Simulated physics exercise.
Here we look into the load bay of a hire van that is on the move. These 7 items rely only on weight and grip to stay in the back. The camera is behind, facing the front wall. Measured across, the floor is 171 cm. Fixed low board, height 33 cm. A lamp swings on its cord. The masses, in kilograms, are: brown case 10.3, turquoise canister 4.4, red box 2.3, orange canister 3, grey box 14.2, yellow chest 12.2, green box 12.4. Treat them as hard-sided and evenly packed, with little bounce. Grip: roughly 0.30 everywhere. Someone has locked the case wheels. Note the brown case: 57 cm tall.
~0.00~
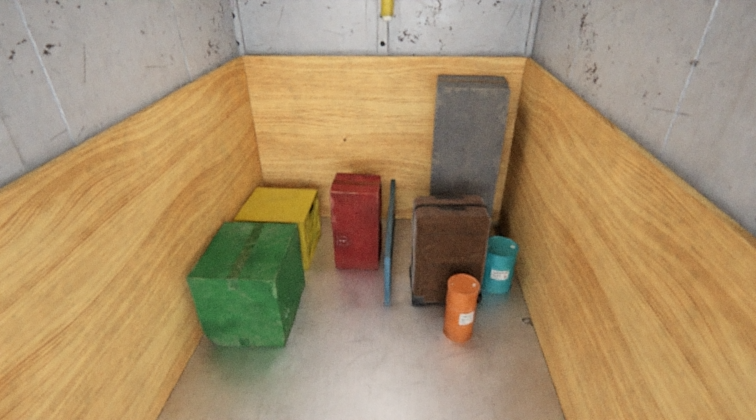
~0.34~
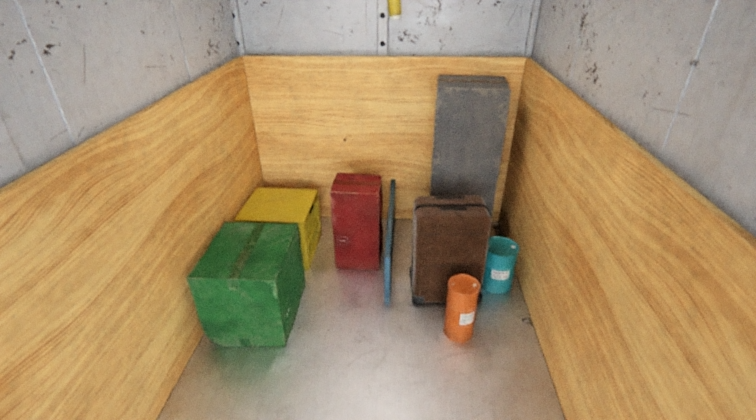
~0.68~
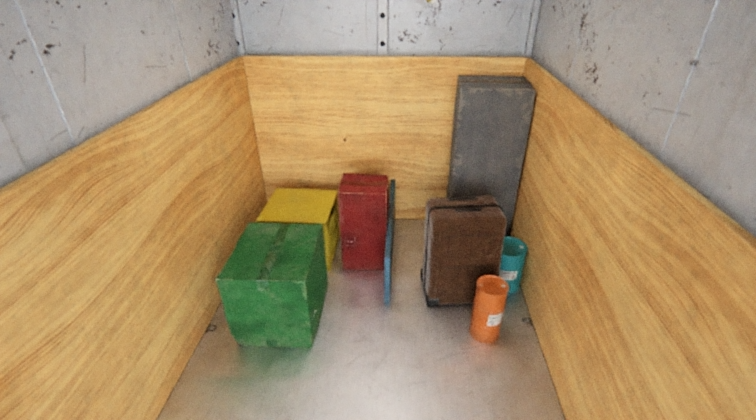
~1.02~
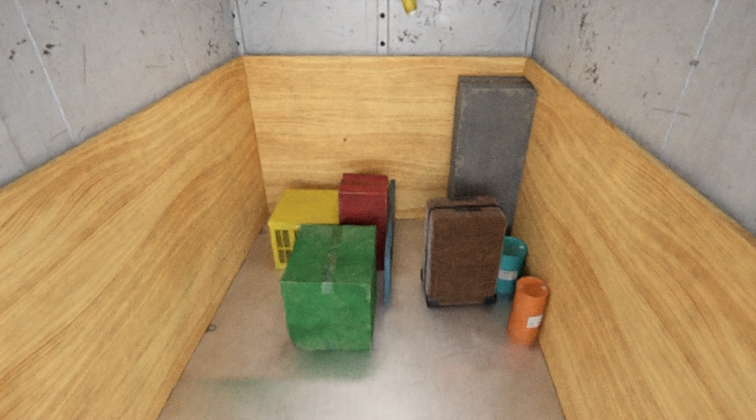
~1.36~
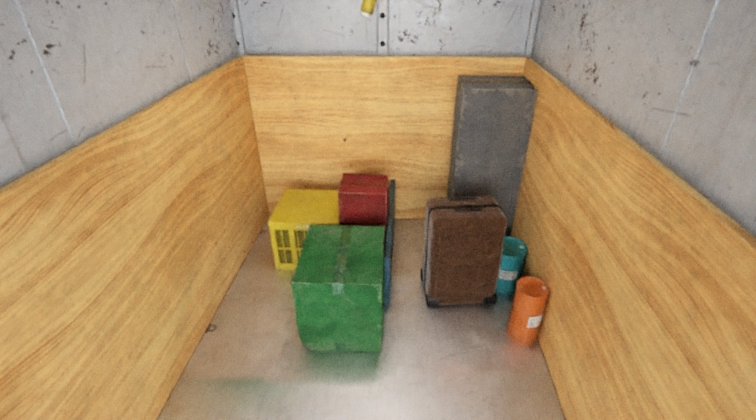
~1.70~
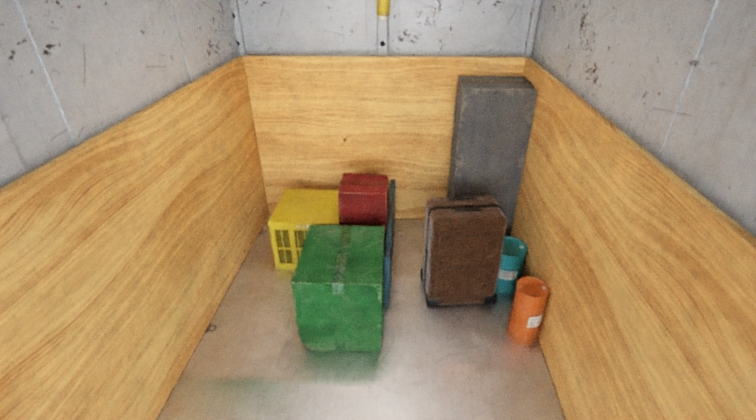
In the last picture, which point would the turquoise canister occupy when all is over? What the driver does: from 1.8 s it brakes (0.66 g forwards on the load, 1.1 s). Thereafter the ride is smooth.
I would say roughly (497, 238).
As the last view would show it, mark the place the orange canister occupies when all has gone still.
My guess is roughly (507, 251).
By 2.20 s, load feels 0.66 g forwards; turquoise canister 10 cm from its spot near (503, 256); green box 48 cm from its spot; orange canister 34 cm from its spot.
By 2.40 s, load feels 0.66 g forwards; turquoise canister 29 cm from its spot near (497, 237); orange canister 45 cm from its spot; green box 56 cm from its spot.
When it is over (3.5 s), not toppled but over 15 cm from the start, brown case, turquoise canister, red box, orange canister, yellow chest and green box; the last one within 15 cm of the start. In the last view, turquoise canister near (497, 238).
